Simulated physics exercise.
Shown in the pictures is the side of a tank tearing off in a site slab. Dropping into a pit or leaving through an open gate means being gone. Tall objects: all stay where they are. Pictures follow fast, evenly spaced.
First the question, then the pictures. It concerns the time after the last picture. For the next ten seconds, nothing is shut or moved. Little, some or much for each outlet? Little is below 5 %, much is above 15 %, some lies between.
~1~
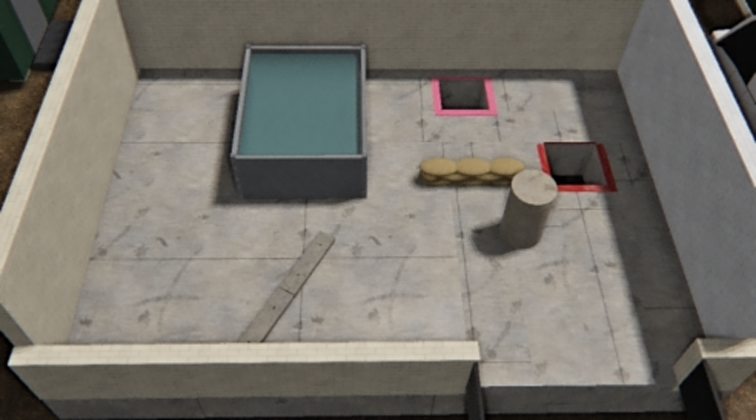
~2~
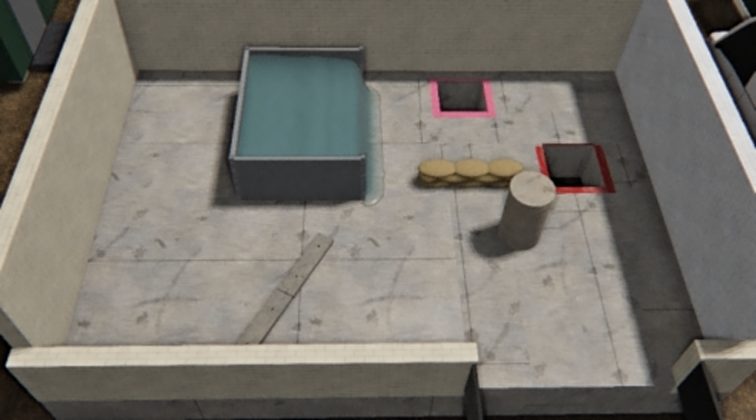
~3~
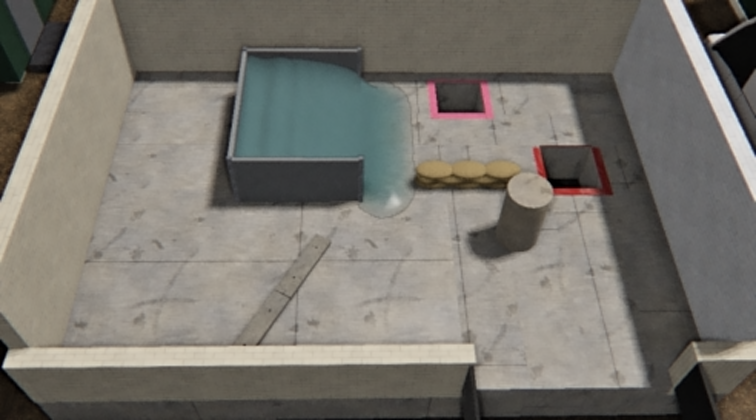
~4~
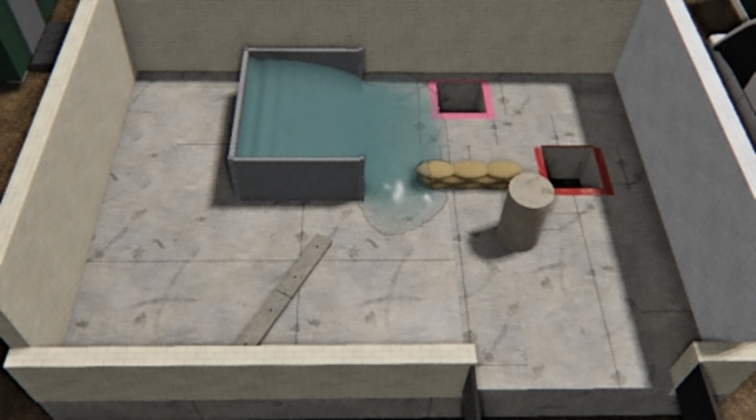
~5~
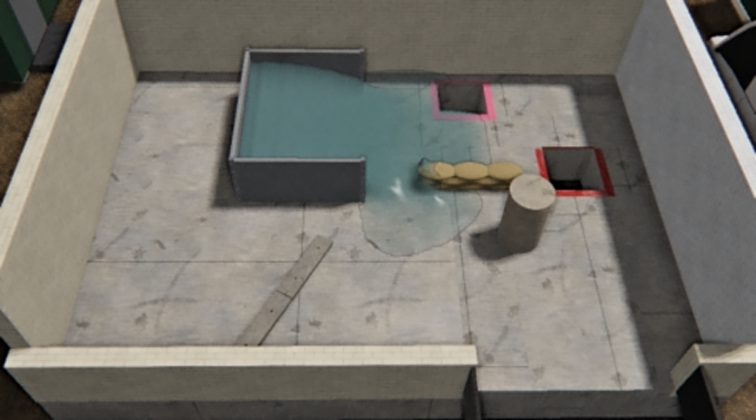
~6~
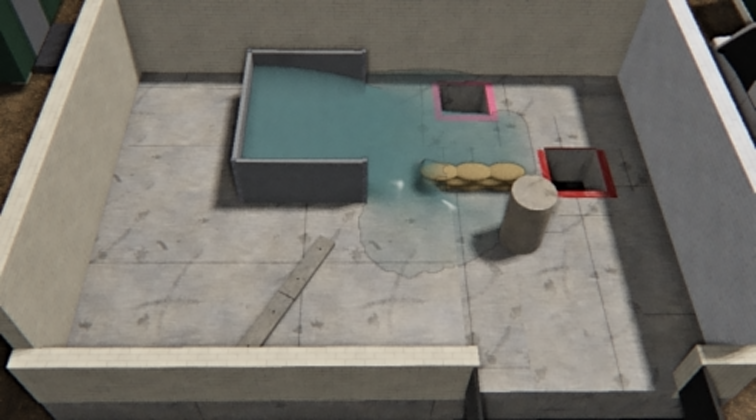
The gate gets much. The red pit gets much. The pink pit gets much.
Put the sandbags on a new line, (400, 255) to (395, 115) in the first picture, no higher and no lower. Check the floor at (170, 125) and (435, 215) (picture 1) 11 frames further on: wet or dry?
In the order asked: Out of reach, sodden.
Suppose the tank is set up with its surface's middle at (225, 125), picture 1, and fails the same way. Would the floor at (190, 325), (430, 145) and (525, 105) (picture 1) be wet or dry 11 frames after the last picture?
Unflooded - soaked - soaked.
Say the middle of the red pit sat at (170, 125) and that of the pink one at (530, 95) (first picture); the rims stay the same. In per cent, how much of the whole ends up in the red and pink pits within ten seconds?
Looks like red collects 0 percent and pink collects 45 percent.
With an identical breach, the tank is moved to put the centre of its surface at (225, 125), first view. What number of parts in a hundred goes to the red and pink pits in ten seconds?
Result in per cent: Red pit 25, pink pit 25.
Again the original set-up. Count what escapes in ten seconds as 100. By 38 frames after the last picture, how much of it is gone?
About 85 per cent.
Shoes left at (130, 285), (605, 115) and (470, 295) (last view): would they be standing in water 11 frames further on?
Taking them as listed, I'd call them high and dry, soaked through and soaked through.
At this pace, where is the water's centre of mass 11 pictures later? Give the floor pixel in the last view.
The water centres close to (426, 158).
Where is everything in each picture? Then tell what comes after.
The first frame shows still water in the tank at (303, 102).
In the second frame, the front is at (366, 204), out from the gap at (360, 130).
In the third frame, the front is at (388, 211), out from the gap at (358, 132).
In the fourth frame, the front is at (411, 224), out from the gap at (359, 133).
In the fifth frame, the front is at (441, 239), out from the gap at (360, 135).
In the sixth frame, water pours out at (362, 136) and has run to a hidden place.
A moment on, water covers 30 % of the floor; the gate 0 %, the red pit 4 %, the pink pit 8 %.
Next, water covers 45 % of the floor; the gate 2 %, the red pit 11 %, the pink pit 16 %.
Then, water covers 50 % of the floor; the gate 6 %, the red pit 17 %, the pink pit 23 %.
Later, water covers 55 % of the floor; the gate 13 %, the red pit 23 %, the pink pit 30 %.
In the end, water covers 50 % of the floor; the gate 19 %, the red pit 27 %, the pink pit 33 %.
